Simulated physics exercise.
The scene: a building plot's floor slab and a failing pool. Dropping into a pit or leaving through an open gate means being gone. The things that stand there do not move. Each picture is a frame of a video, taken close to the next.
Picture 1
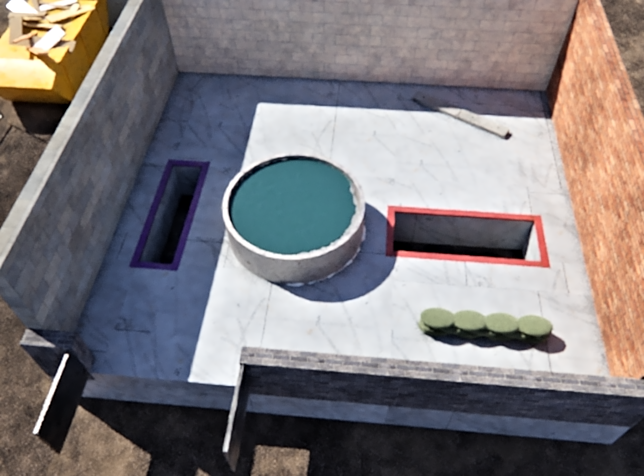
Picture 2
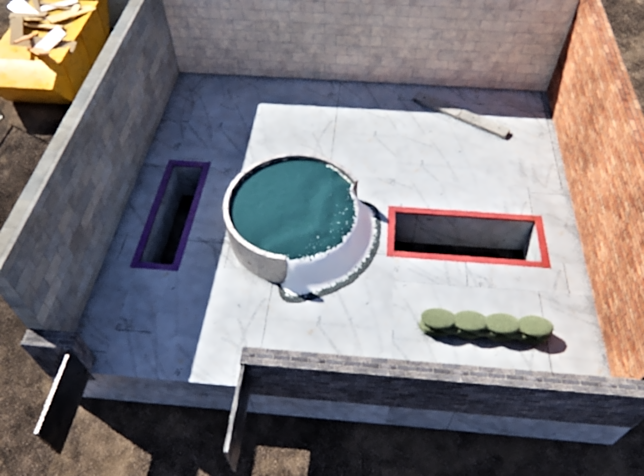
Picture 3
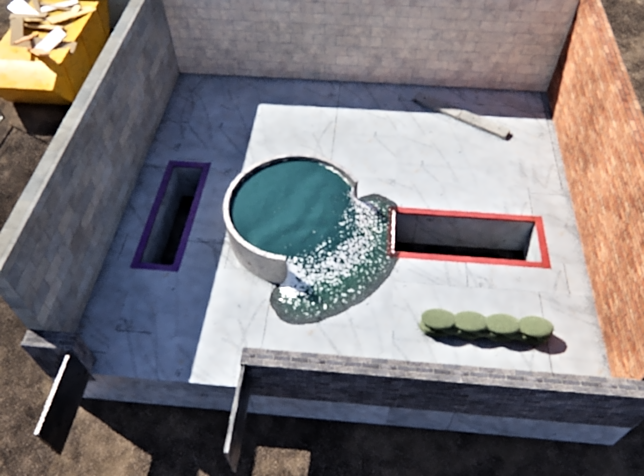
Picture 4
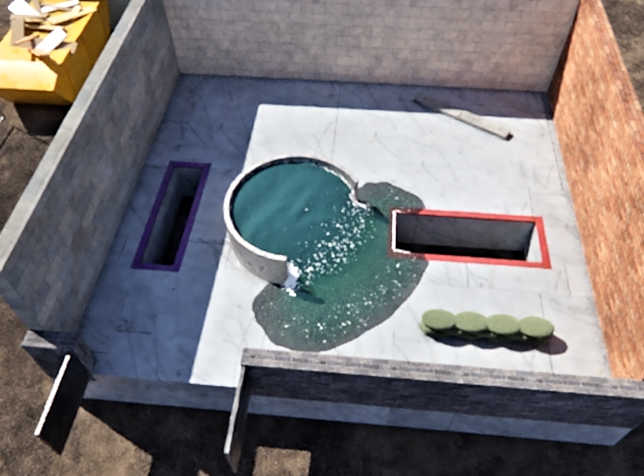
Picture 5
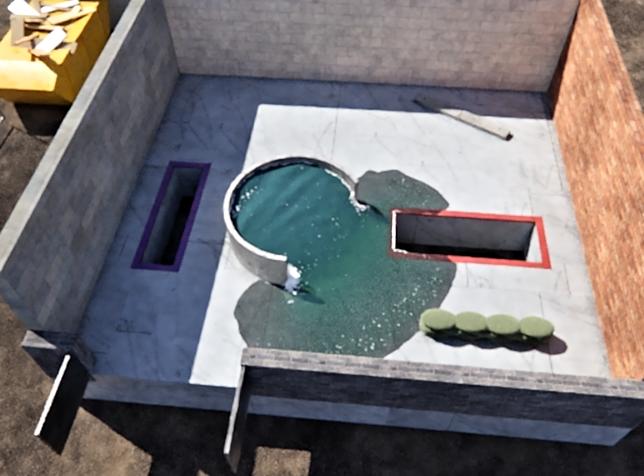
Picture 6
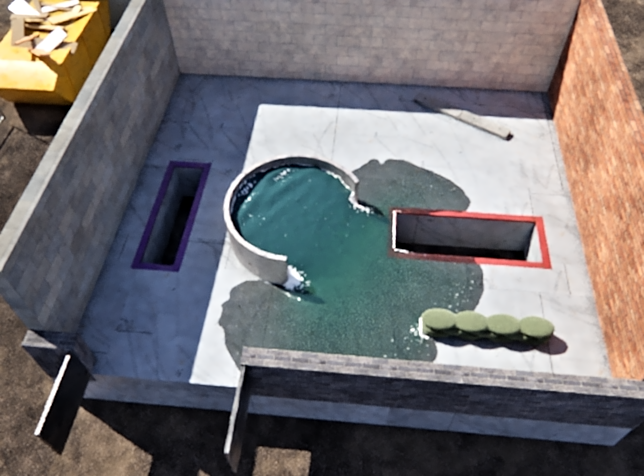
A walled building plot with a pale floor slab is seen from high above by a still camera. A round tank of teal water stands near the middle, between a purple-edged pit at left and a red-edged pit at right, with green bushes at lower right and a yellow skip at upper left. The tank's right side opens, and foaming water pours out, spreading across the slab around the red-edged pit and to the bushes.
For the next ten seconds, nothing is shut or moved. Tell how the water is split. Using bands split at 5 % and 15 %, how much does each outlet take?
I would say the gate draws off under 5 %, the red pit draws off over 15 %, the purple pit draws off under 5 %.
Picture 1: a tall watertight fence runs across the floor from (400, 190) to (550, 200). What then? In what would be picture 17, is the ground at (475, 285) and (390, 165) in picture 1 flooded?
In the listed order, the first spot is swamped and the second is spared.
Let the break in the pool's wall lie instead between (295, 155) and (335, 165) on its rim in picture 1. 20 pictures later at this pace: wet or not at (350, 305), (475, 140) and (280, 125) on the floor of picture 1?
Result, in sequence: Untouched by the flood; inundated; inundated.
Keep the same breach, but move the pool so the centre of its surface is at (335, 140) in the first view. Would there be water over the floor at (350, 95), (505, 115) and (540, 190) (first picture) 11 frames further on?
Looking at all three, I'd call them bone dry, bone dry, swamped.
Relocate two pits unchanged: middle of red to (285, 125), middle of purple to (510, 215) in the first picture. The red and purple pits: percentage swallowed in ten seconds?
Red 0%, purple 45%.
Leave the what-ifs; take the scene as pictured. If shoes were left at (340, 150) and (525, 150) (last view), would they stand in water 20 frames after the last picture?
Taking them as listed, one is left untouched and the next is inundated.
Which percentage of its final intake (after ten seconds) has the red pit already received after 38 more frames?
My guess is about 80 %.
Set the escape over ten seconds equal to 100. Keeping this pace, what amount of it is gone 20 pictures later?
Approximately 45 %.
A moment on, water covers 25 % of the floor; the gate 0 %, the red pit 11 %, the purple pit 0 %.
Next, water covers 25 % of the floor; the gate 0 %, the red pit 17 %, the purple pit 0 %.
Then, water covers 40 % of the floor; the gate 1 %, the red pit 23 %, the purple pit 0 %.
Later, water covers 50 % of the floor; the gate 2 %, the red pit 38 %, the purple pit 1 %.
In the end, water covers 65 % of the floor; the gate 3 %, the red pit 48 %, the purple pit 3 %.
